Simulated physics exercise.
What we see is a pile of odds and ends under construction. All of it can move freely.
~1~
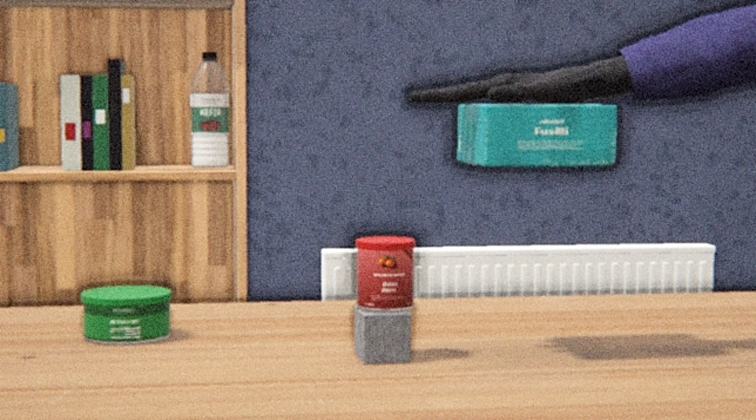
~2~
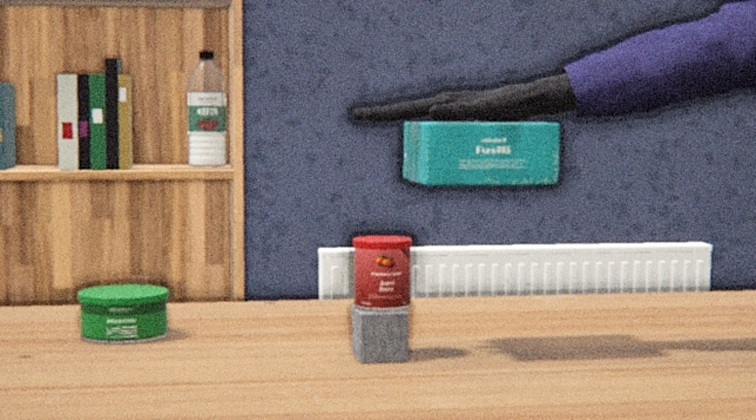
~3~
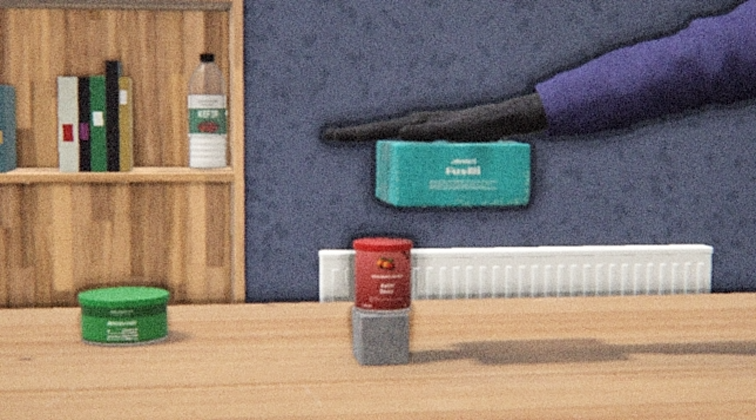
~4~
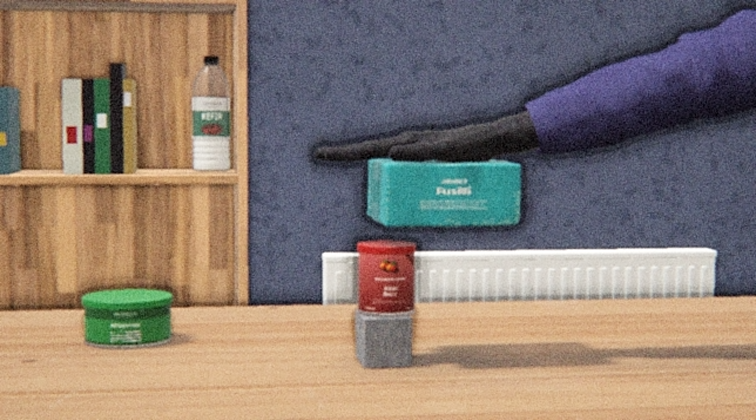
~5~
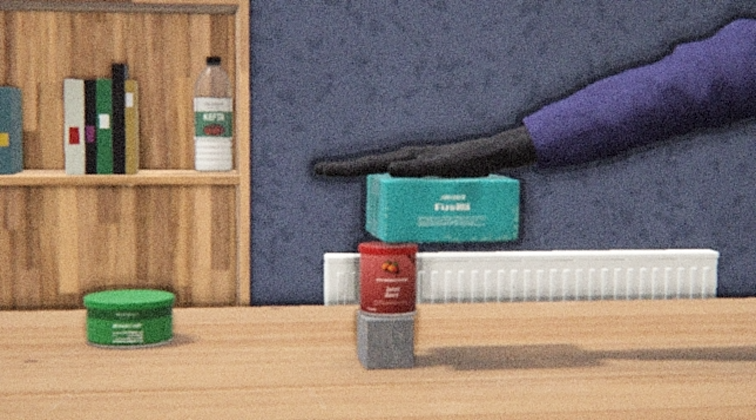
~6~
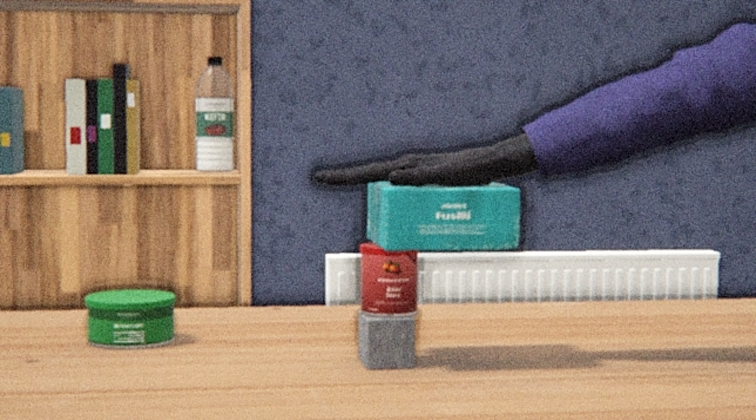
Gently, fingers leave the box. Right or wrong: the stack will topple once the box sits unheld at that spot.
Right.
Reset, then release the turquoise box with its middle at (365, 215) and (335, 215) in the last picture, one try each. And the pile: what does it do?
Attempt one, the pile survives; attempt two, it falls over.
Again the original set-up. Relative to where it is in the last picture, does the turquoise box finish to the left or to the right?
Direction of travel: Rightward.
Then, 0.30 s after the last picture, turquoise box now fallen.
Then, 0.40 s after the last picture, things are still on the move.
Then, 0.50 s after the last picture, as before.
Then, 1.20 s after the last picture, nothing new.
At rest, fallen, turquoise box; the other 3 in place. Seen from the same camera at the end, turquoise box near (569, 330). The pile comes apart.
